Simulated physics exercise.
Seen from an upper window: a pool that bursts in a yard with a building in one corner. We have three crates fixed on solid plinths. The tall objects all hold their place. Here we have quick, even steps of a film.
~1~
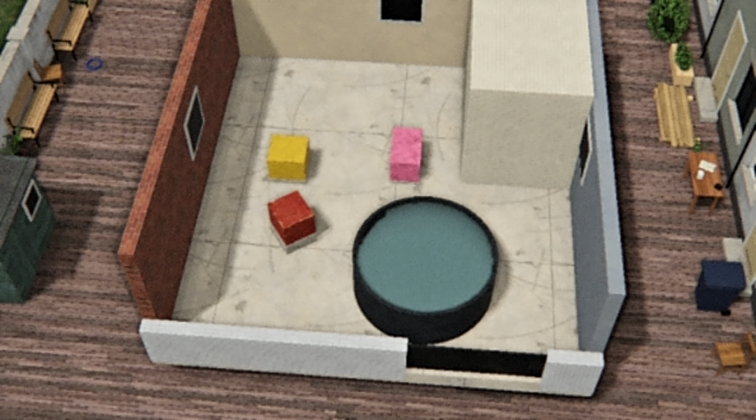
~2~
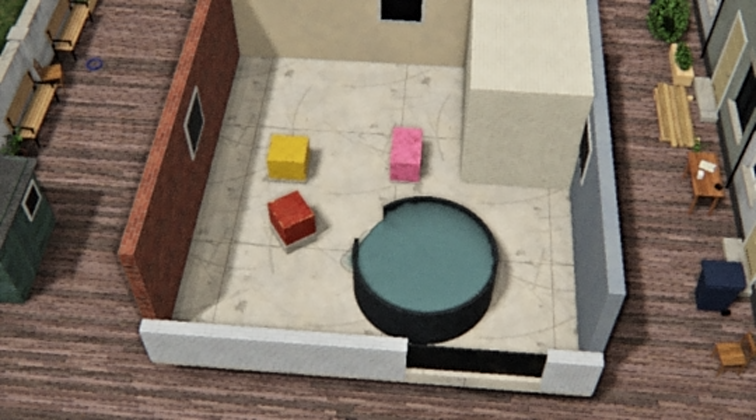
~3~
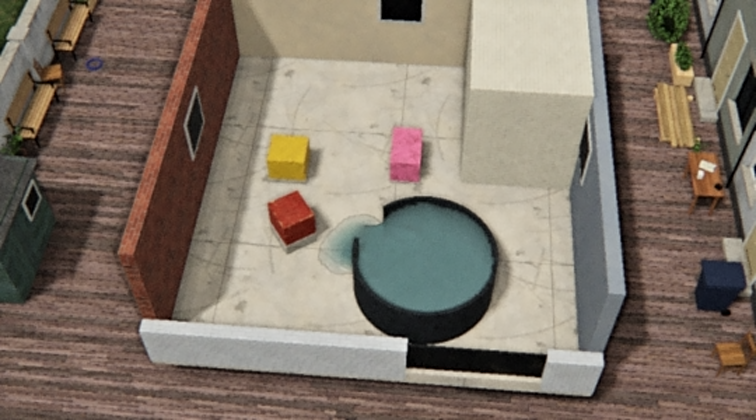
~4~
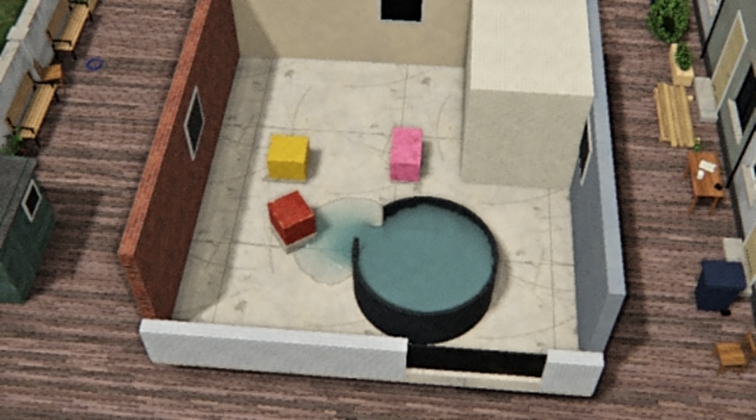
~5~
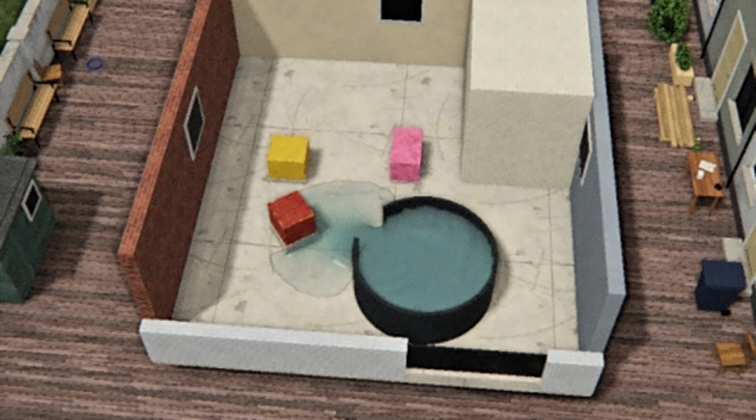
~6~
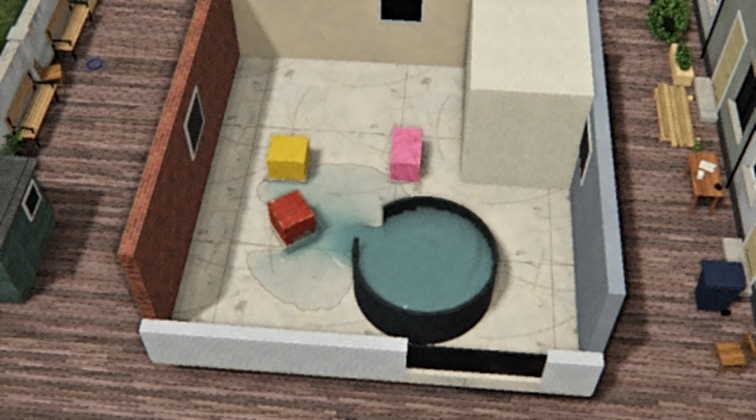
Water poured from a gap that opened in the left side of the round pool, spread across the pale floor to the red block, and fanned out around it toward the yellow block.
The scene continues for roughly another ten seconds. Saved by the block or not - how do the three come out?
One by one: I expect the yellow crate to be touched by the water, I expect the red crate to be touched by the water, I expect the pink crate to be touched by the water.
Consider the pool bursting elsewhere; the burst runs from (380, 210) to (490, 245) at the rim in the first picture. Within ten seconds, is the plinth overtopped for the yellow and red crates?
Note - yellow crate goes wet, red crate remains untouched.
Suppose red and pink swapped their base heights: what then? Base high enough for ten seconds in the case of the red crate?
In that case red crate gets flooded.
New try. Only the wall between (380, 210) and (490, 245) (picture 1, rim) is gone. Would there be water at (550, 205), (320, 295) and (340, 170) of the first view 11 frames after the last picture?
Order as asked: Swamped, untouched, swamped.
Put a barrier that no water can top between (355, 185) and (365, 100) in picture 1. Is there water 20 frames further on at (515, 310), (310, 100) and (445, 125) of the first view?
First unwetted, then inundated, then unwetted.
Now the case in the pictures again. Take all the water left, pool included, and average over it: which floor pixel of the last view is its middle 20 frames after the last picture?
Somewhere near (347, 231).
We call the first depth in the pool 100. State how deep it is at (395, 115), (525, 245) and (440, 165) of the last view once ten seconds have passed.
The depths come to near 8, 2 and 8 per cent respectively.
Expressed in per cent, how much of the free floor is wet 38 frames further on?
I reckon 80 per cent or so.
A moment on, water covers 30 % of the floor; the yellow crate water round its plinth, the red crate water round its plinth, the pink crate water round its plinth.
Next, water covers 50 % of the floor; the yellow crate water round its plinth, the red crate water round its plinth, the pink crate water round its plinth.
Then, water covers 60 % of the floor; the yellow crate water round its plinth, the red crate water round its plinth, the pink crate water round its plinth.
Later, water covers 80 % of the floor; the yellow crate water round its plinth, the red crate water round its plinth, the pink crate water round its plinth.
In the end, water covers 95 % of the floor; the yellow crate was topped, the red crate was topped, the pink crate was topped.
